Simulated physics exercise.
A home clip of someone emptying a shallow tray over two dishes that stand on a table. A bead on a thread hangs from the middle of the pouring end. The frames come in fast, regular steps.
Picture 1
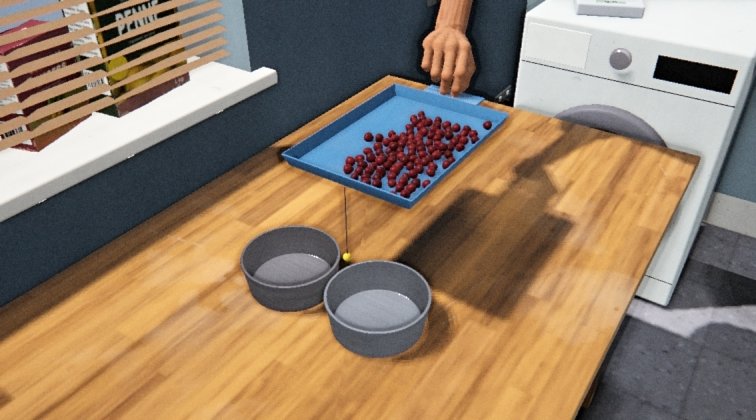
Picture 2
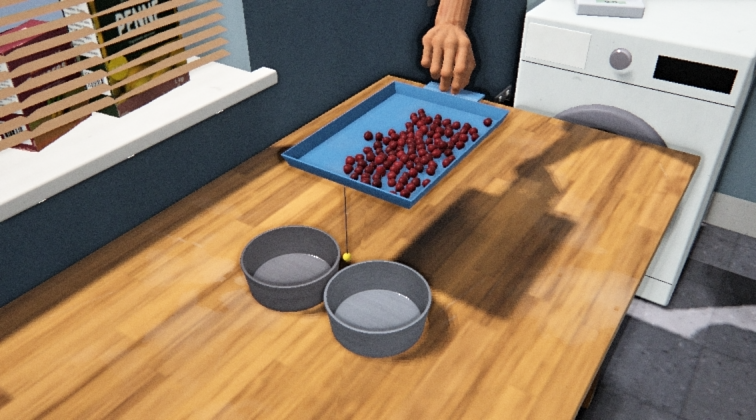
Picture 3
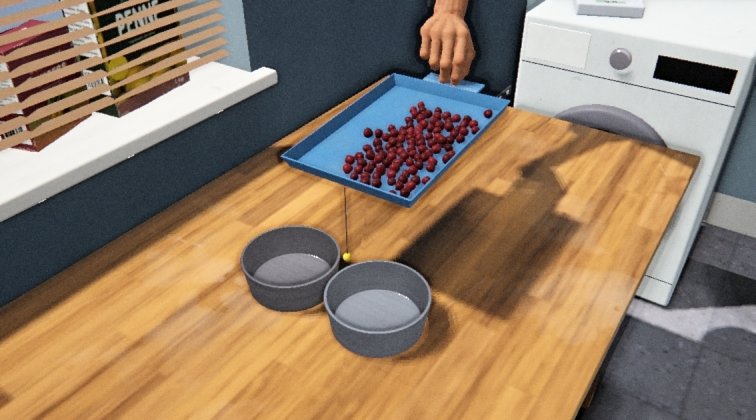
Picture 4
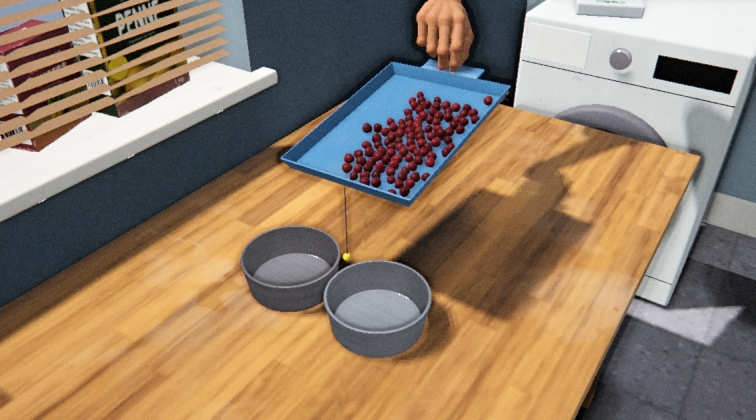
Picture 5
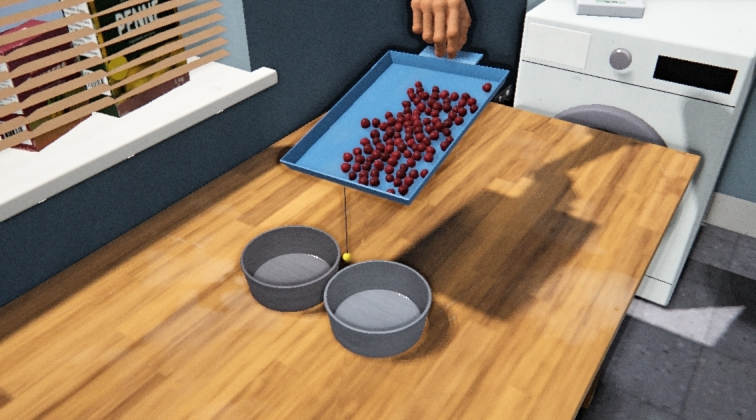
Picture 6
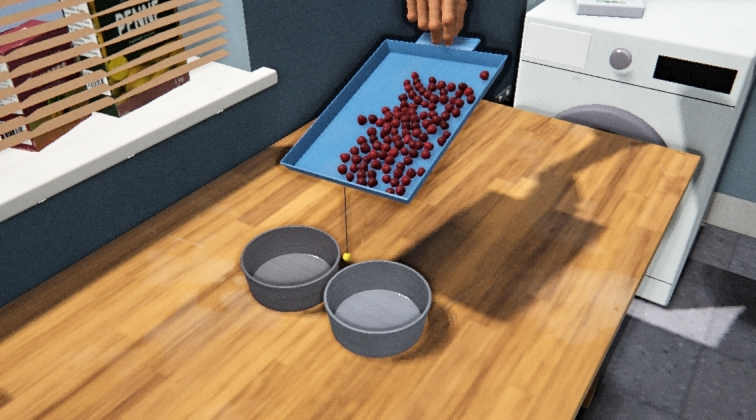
A hand held a blue tray of dark red cherries above two gray dishes on a wooden table, then gradually raised the far end, and a few cherries shifted slightly toward the lower edge.
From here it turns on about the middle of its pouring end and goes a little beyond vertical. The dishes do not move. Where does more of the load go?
The left dish gets more.
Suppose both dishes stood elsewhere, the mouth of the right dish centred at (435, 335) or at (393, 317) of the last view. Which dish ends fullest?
One: The dish on the left. Two: The left one.
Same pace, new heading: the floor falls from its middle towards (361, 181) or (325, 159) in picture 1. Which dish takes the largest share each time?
In turn: The right one; the left one.
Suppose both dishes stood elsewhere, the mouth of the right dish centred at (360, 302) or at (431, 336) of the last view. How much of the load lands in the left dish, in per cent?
Near 70 % and 50 %.
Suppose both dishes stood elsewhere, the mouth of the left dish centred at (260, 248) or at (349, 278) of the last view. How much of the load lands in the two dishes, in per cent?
Roughly 100 per cent, and 40 per cent.
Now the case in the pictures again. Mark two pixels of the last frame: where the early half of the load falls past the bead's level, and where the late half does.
At about (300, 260), then at (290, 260).
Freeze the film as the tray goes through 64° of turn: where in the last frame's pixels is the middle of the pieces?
Close to (332, 162).
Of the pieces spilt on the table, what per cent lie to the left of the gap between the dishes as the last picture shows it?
It comes to 90 per cent or so.
Soon after the last picture, tray tipped steeply; most on the tray; a stray few in the right dish; a stray few in the left dish; a small part in the air.
A little later, tray tipped past a quarter turn; a small part in the right dish; about two thirds in the left dish; a small part outside both; about a quarter in the air.
Later still, tray tipped past a quarter turn; about a quarter in the right dish; about two thirds in the left dish; a small part outside both.
At rest, tray tipped past a quarter turn; about a quarter in the right dish; about two thirds in the left dish; a small part outside both.
